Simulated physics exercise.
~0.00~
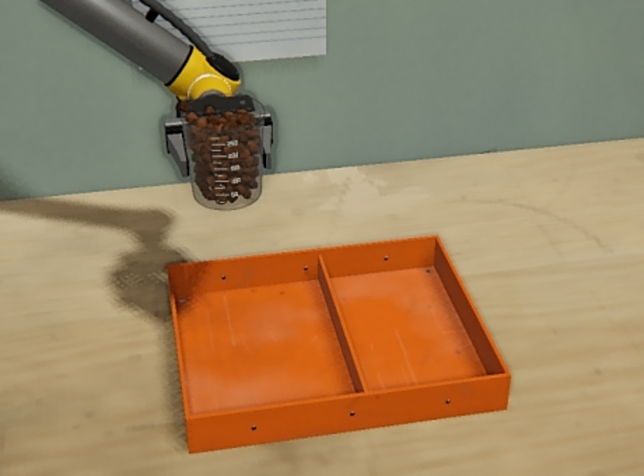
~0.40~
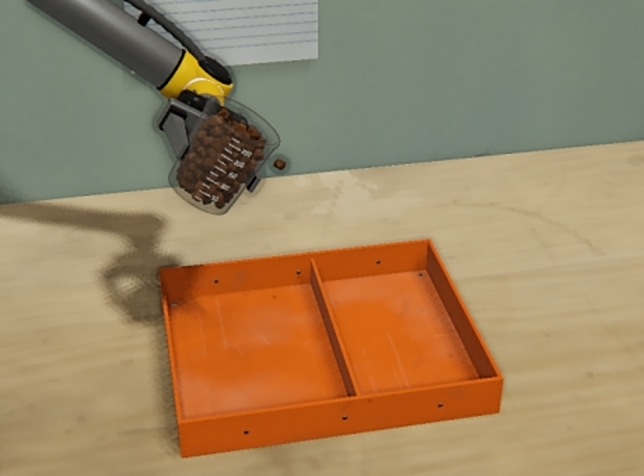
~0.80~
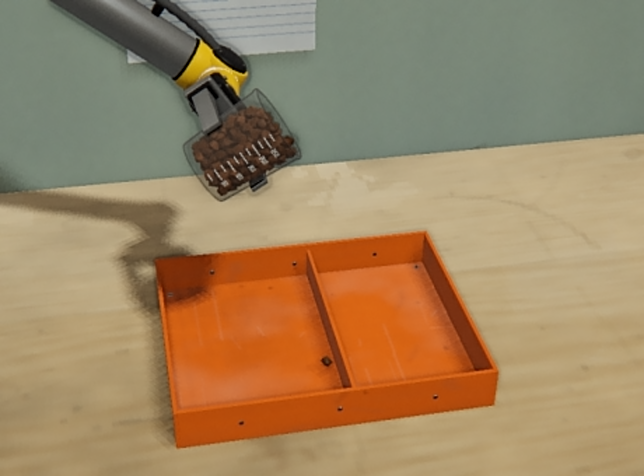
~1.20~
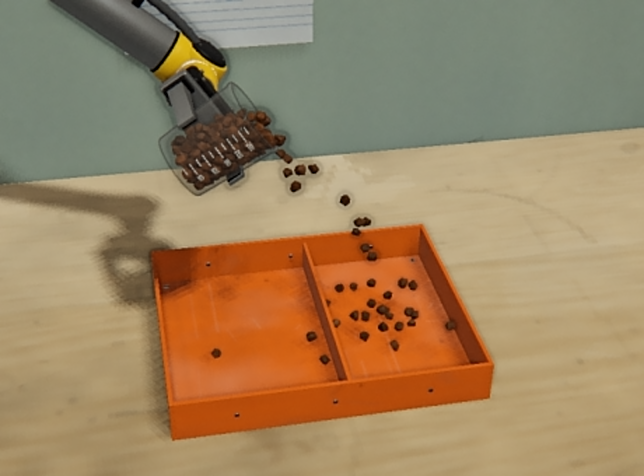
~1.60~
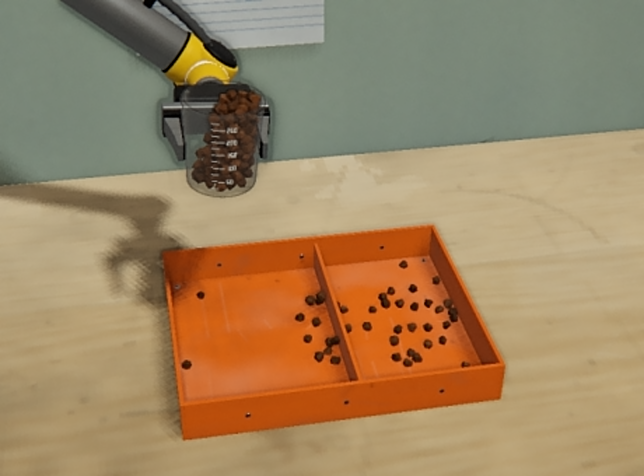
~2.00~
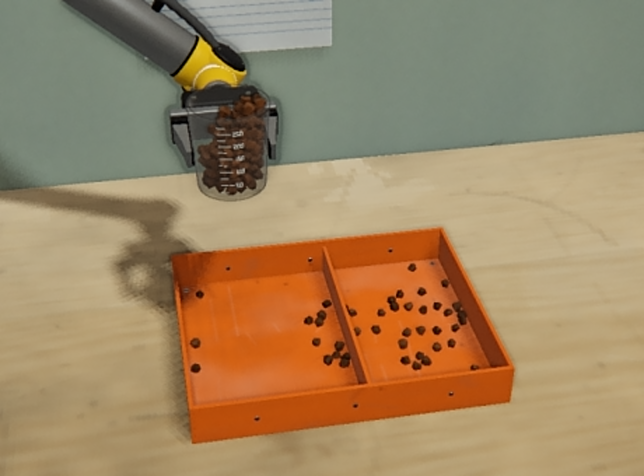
On a pale wooden table against a grey-green wall, seen from slightly above, an orange tray divided by a cross wall sits below a grey and yellow robot arm. The arm holds a clear tumbler filled with brown pellets, with a lined white sheet on the wall behind. The arm tips the tumbler to the right, and a few pellets escape. As it leans further, a stream spills over the lip, landing mostly in the right part of the tray. The arm then turns the tumbler upright, leaving pellets scattered across both parts, more on the right, while most remain inside the tumbler.
